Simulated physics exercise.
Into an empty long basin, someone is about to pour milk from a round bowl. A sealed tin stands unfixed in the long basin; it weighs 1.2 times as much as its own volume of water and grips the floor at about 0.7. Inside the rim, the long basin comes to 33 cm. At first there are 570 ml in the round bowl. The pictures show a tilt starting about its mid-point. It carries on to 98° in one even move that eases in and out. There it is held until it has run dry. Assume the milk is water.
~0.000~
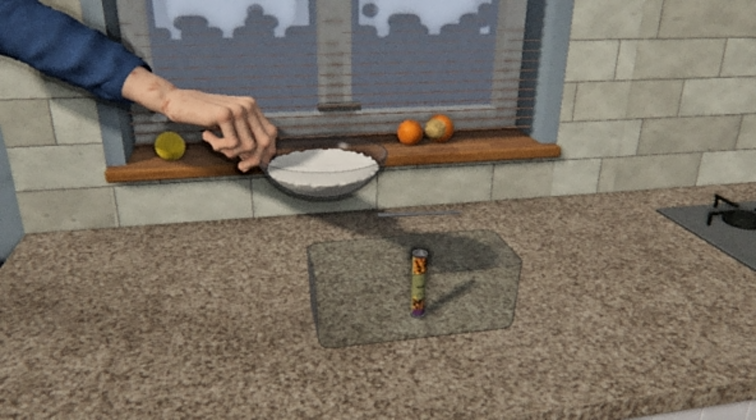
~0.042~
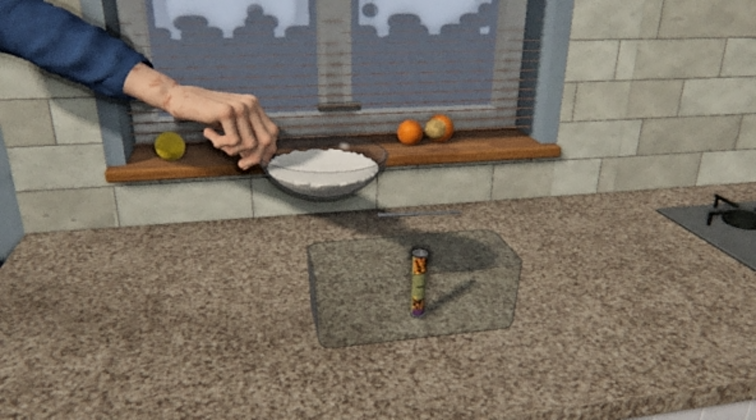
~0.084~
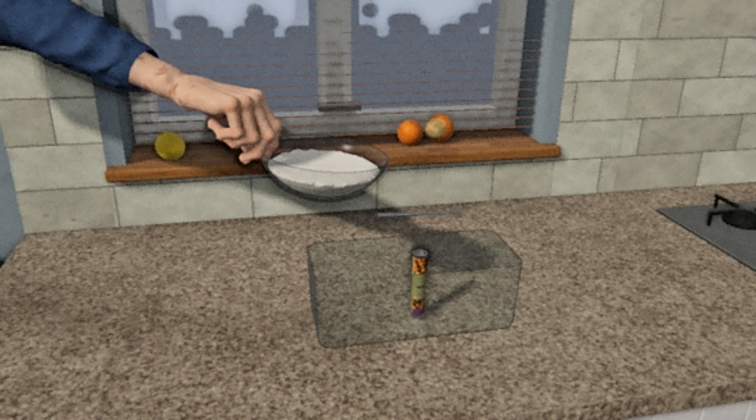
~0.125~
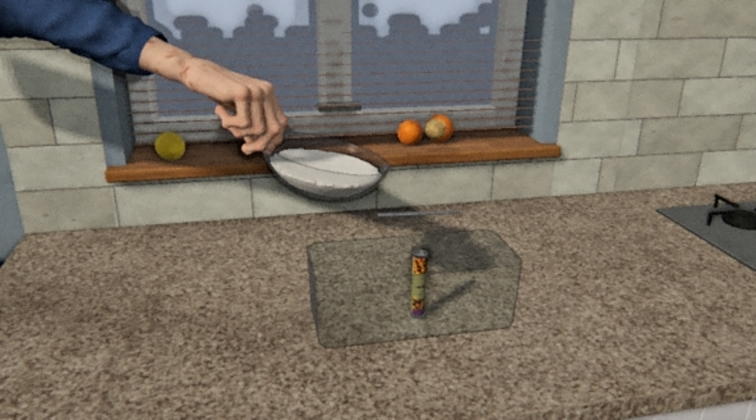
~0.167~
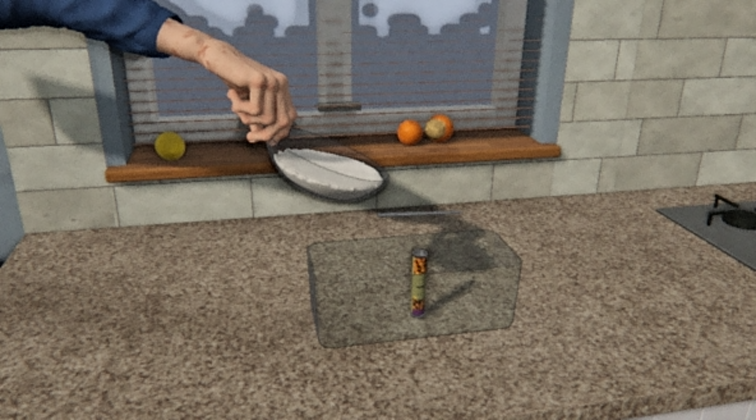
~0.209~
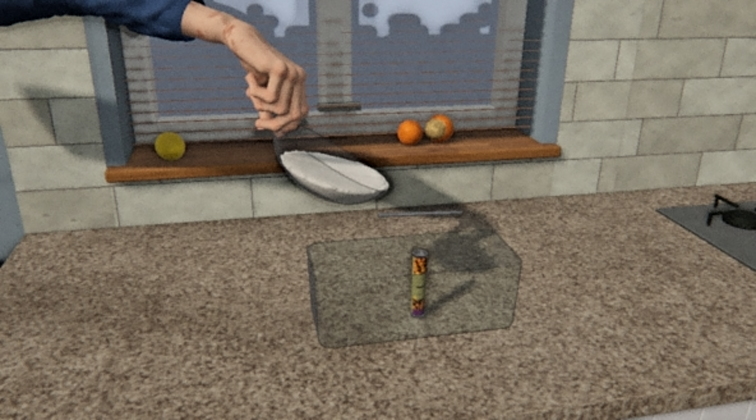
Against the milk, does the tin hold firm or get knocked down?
It keels over.
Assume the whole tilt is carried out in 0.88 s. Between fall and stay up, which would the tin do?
Result: Tin upright.
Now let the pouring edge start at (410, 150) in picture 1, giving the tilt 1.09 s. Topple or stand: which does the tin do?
It does not tip.
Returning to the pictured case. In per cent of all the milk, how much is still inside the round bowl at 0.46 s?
I'd put it near 0 percent.
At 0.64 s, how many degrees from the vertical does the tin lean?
I'd put it at close to 10 degrees off upright.
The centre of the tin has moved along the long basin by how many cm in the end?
Looks like roughly 9.0 cm in total.
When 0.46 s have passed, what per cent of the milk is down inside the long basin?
The basin holds roughly 64 in a hundred parts at that moment.
Then, 0.46 s in, the tilt is 93° and 0 per cent is still to pour; the tin stands where it began.
Then, 0.64 s in, the tilt is 98° and 0 per cent is still to pour; the tin leans 11°.
Then, 0.82 s in, the tilt is 98° and 0 per cent is still to pour; the tin leans 16°.
Then, 1.03 s in, the tilt is 98° and 0 per cent is still to pour; the tin lies on its side.
Finally, the tin lies on its side.
